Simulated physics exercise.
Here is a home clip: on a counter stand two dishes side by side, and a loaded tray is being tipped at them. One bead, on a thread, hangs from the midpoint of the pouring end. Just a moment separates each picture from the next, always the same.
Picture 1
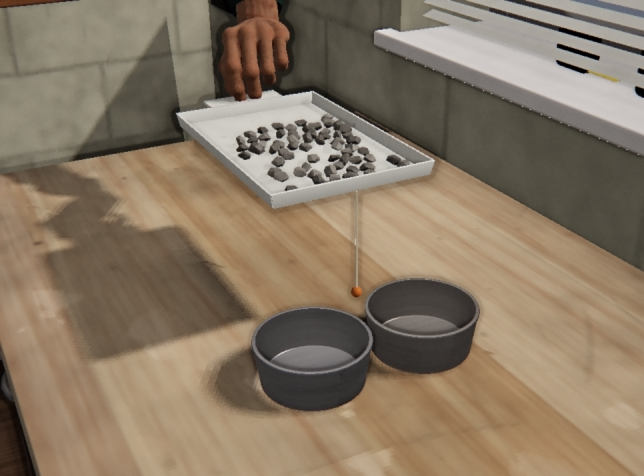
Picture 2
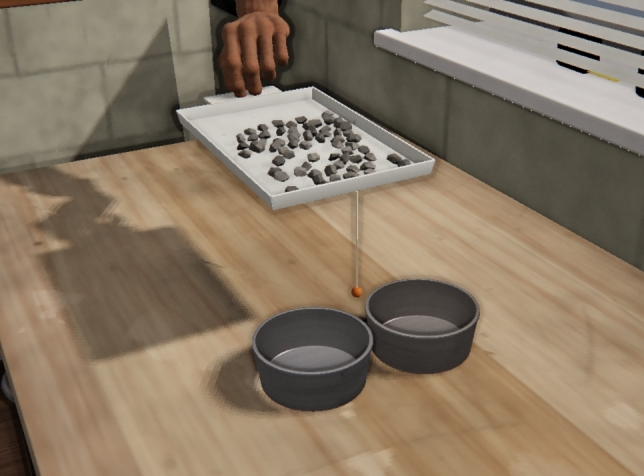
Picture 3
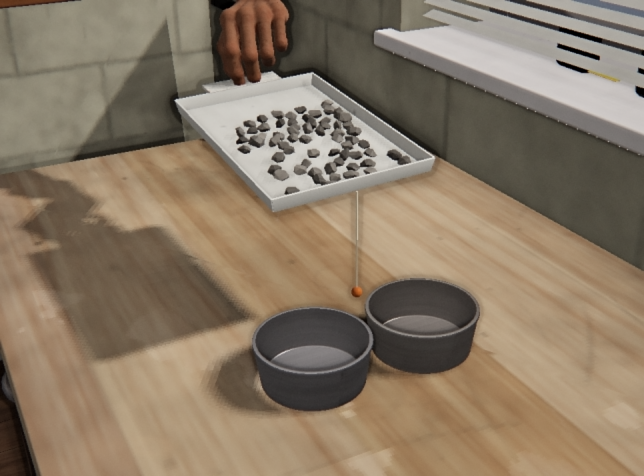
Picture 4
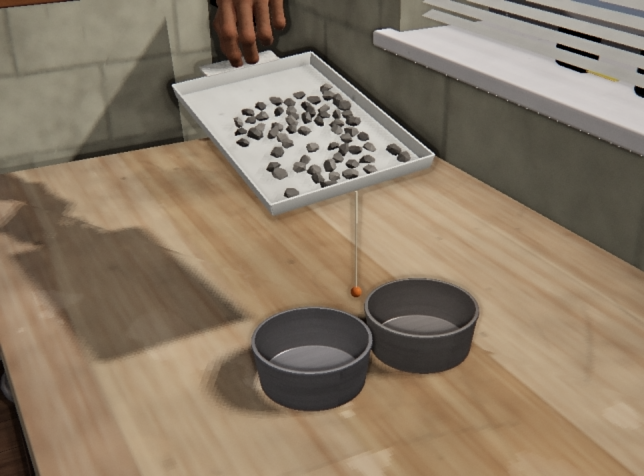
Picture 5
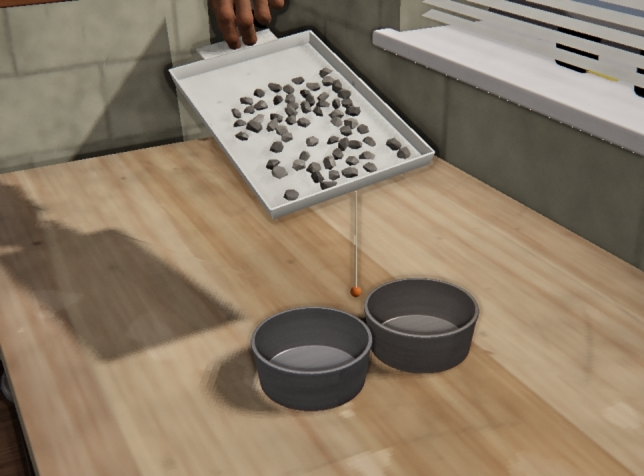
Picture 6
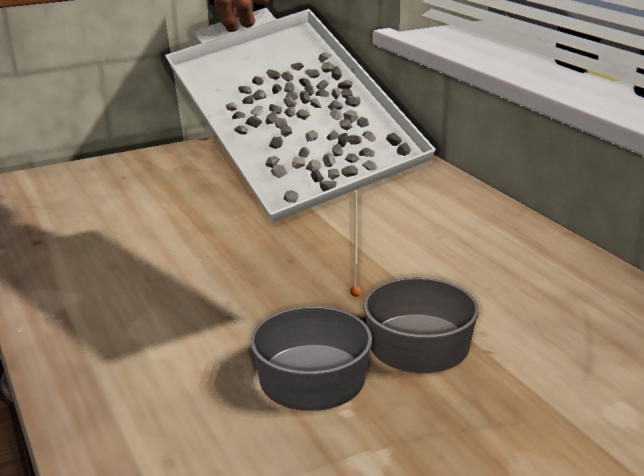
At first, a hand holds a white tray of gray gravel level above a wooden counter, where two dark round dishes sit side by side and an orange bead hangs beneath the tray. Then the hand lifts the far end, steepening the tray as its near edge slants lower at the left corner.
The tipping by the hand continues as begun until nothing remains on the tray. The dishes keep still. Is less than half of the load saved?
No, the bulk is caught.
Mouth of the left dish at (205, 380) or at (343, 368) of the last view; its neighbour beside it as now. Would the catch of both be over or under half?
Catch, run one: Past the halfway mark; run two: Below the halfway mark.
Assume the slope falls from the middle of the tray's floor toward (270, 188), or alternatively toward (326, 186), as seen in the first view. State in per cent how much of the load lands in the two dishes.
Somewhere close to 70 % the first time, 90 % the second.
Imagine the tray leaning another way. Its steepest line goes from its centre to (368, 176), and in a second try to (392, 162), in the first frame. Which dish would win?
It would be the right-side one to begin with, and after that the right-side one.
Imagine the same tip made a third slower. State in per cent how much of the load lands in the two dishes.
Roughly 100 %.
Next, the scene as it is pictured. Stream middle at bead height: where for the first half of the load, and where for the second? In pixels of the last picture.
The opening part goes through (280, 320); what follows goes through (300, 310).
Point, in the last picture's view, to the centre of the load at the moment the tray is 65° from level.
Near the pixel (296, 186).
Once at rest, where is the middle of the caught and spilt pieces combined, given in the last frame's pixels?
The centre comes to rest near (307, 368).
Soon, tray tipped steeply; nearly all on the tray; a small part in the air.
A while on, tray tipped past a quarter turn; about a quarter on the tray; about half in the left dish; a small part in the air.
Towards the end, tray tipped past a quarter turn; nearly all in the left dish; a small part outside both.
Finally, tray tipped past a quarter turn; nearly all in the left dish; none in the right dish; a small part outside both.
